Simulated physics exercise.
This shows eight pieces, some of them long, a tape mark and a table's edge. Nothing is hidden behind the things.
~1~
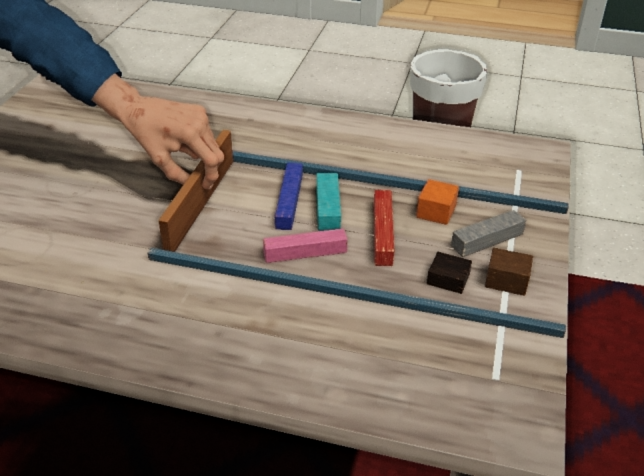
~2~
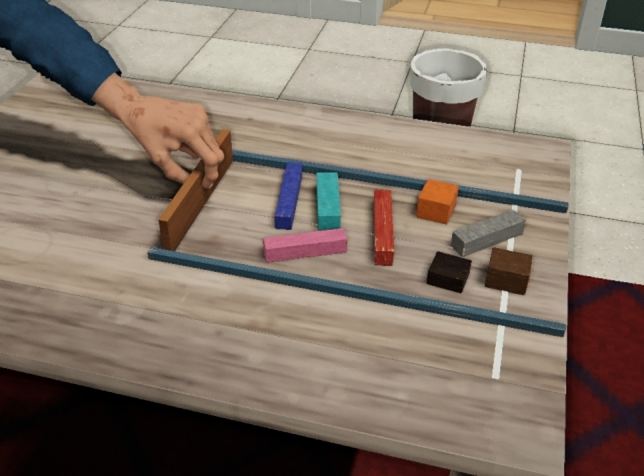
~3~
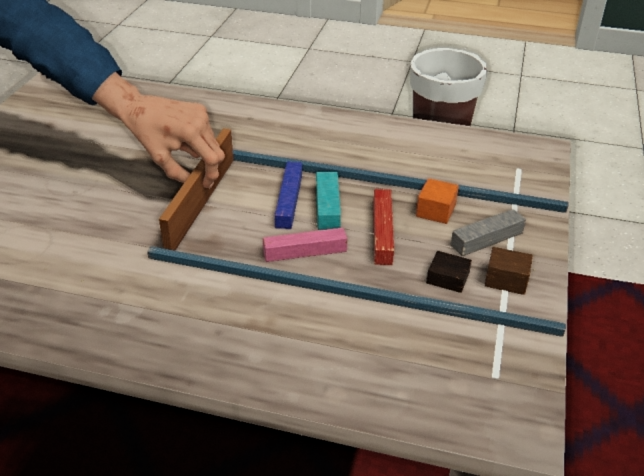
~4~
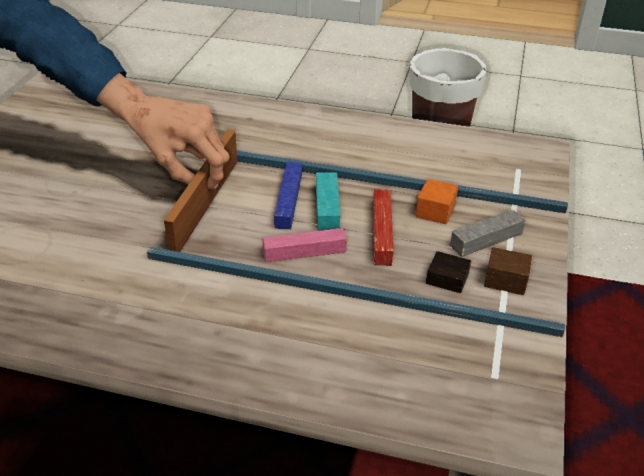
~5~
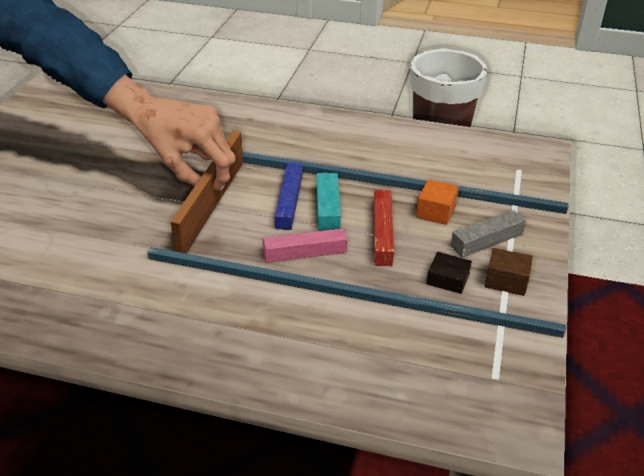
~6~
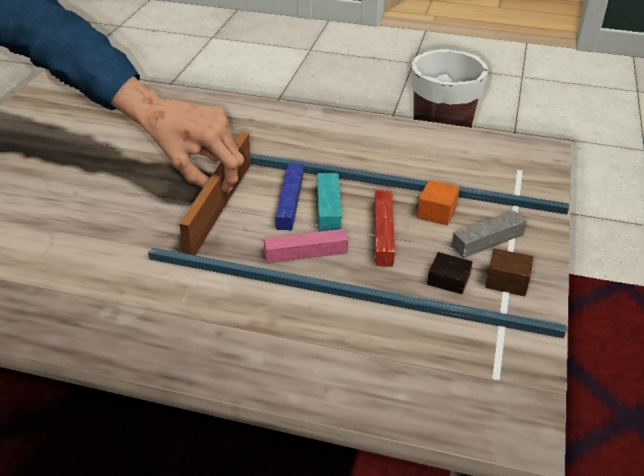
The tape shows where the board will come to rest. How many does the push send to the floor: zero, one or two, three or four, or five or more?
As it turns out, the number that fall off is three or four.
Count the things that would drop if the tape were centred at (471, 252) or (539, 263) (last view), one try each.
It would be 0 and 5.
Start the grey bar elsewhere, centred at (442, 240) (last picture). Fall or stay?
From there it goes over.
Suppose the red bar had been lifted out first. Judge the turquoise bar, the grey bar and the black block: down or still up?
The turquoise bar is kept, the grey bar goes over, the black block is kept.
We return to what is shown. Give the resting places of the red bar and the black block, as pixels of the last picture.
The red bar stops around (564, 249); the black block around (549, 307).
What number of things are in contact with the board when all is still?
In contact: 2.
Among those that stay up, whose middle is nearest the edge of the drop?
It is the red bar.
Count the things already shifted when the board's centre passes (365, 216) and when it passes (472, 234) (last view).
At the one place 6, at the other 8.
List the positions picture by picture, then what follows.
The first frame shows brown block (509, 271); grey bar (489, 233); black block (449, 272); board (199, 188); tape (509, 258).
The second frame shows grey bar (489, 232); pink bar (305, 245).
The third frame shows black block (449, 272); red bar (383, 225).
The fourth frame shows brown block (508, 271); turquoise bar (328, 201).
The fifth frame shows grey bar (489, 233); board (211, 190).
The sixth frame shows brown block (509, 272); grey bar (489, 233); black block (450, 273); board (218, 191); tape (510, 258).
A little later, none off yet; brown block at rest near (509, 272); grey bar at rest near (489, 233); black block at rest near (450, 273).
Next, none off yet; brown block at rest near (512, 273); grey bar moving near (495, 234); black block shifted a little near (463, 279).
Later still, none off yet; brown block shifted about its own width near (543, 279); grey bar shifted about its own width near (556, 245); black block shifted well along near (503, 299).
When it is over, the number that fall off is three or four; down, orange block, grey bar and brown block.
